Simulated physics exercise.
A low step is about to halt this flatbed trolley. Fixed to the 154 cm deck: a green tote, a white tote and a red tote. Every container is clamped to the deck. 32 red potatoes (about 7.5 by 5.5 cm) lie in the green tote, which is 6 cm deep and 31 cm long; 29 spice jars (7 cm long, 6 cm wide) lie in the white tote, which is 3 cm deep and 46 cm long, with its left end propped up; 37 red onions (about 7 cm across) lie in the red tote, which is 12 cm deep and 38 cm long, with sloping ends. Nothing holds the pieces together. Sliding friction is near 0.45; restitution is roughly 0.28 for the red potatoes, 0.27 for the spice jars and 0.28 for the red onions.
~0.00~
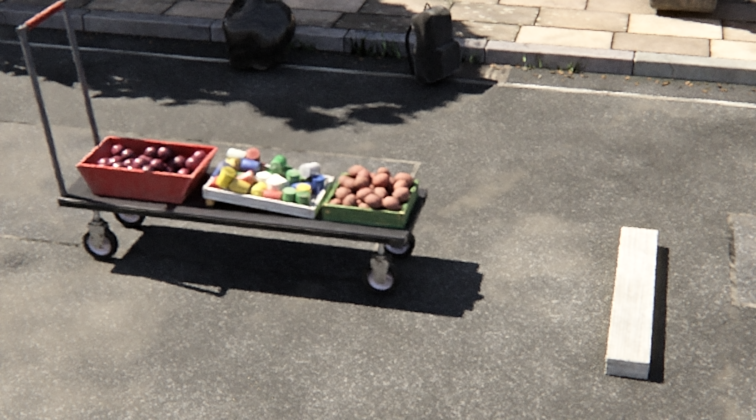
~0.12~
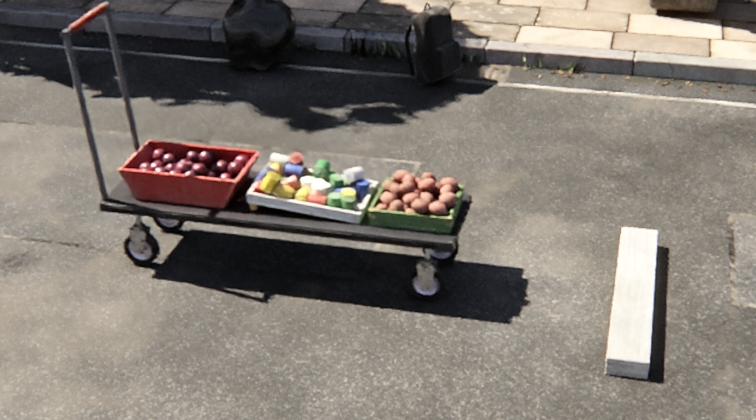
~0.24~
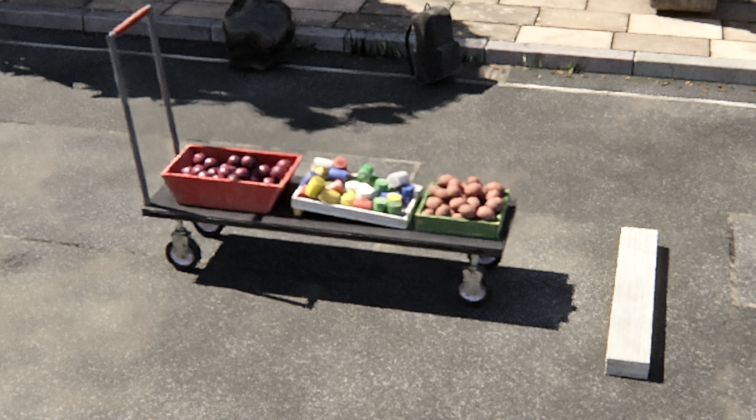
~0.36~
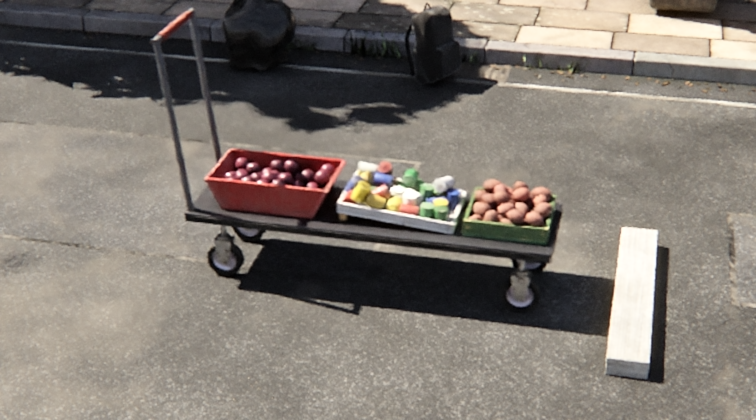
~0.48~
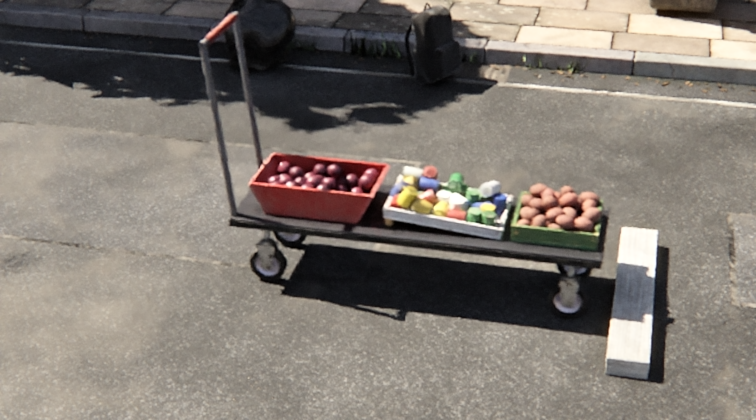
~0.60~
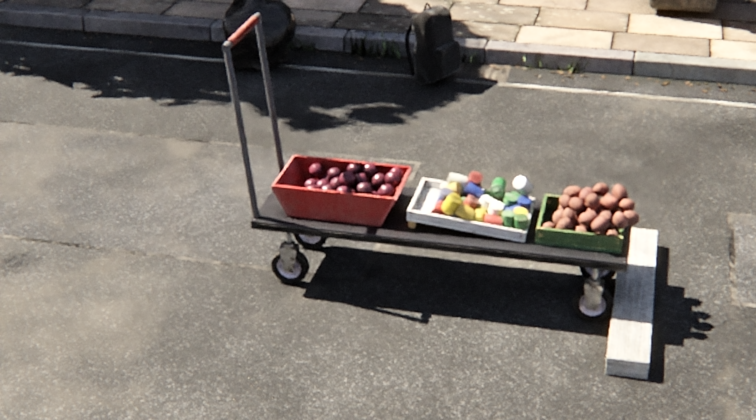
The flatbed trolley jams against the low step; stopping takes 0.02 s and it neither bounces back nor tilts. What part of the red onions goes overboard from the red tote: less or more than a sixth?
It sheds less than a sixth of them.
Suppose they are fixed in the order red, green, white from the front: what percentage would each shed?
Then green tote 30, white tote 20, red tote 0 per cent.
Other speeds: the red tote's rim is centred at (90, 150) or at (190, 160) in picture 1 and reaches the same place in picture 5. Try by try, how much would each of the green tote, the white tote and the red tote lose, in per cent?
Green tote 40 then 20, white tote 20 then 20, red tote 10 then 0 per cent.
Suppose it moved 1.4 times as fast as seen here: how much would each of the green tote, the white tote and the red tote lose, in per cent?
Then green tote 40, white tote 20, red tote 10 per cent.
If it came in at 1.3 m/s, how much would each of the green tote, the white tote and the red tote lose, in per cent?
In that case green tote 30, white tote 10, red tote 0 per cent.
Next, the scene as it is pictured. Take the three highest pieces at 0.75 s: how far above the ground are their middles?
About 50 cm.
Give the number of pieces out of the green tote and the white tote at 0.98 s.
Out by then, roughly: Green tote 8, white tote 3.
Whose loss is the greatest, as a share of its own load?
It is the green tote.
After 0.75 s, green tote 23 in, 9 out, white tote 26 in, 3 out and red tote 37 in, 0 out.
After 0.98 s, green tote 23 in, 9 out, white tote 26 in, 3 out and red tote 37 in, 0 out.
Outcome (at 1.48 s), green tote 23 in, 9 out, white tote 25 in, 4 out and red tote 37 in, 0 out. Asked share, 0 of 37, 0 per cent.
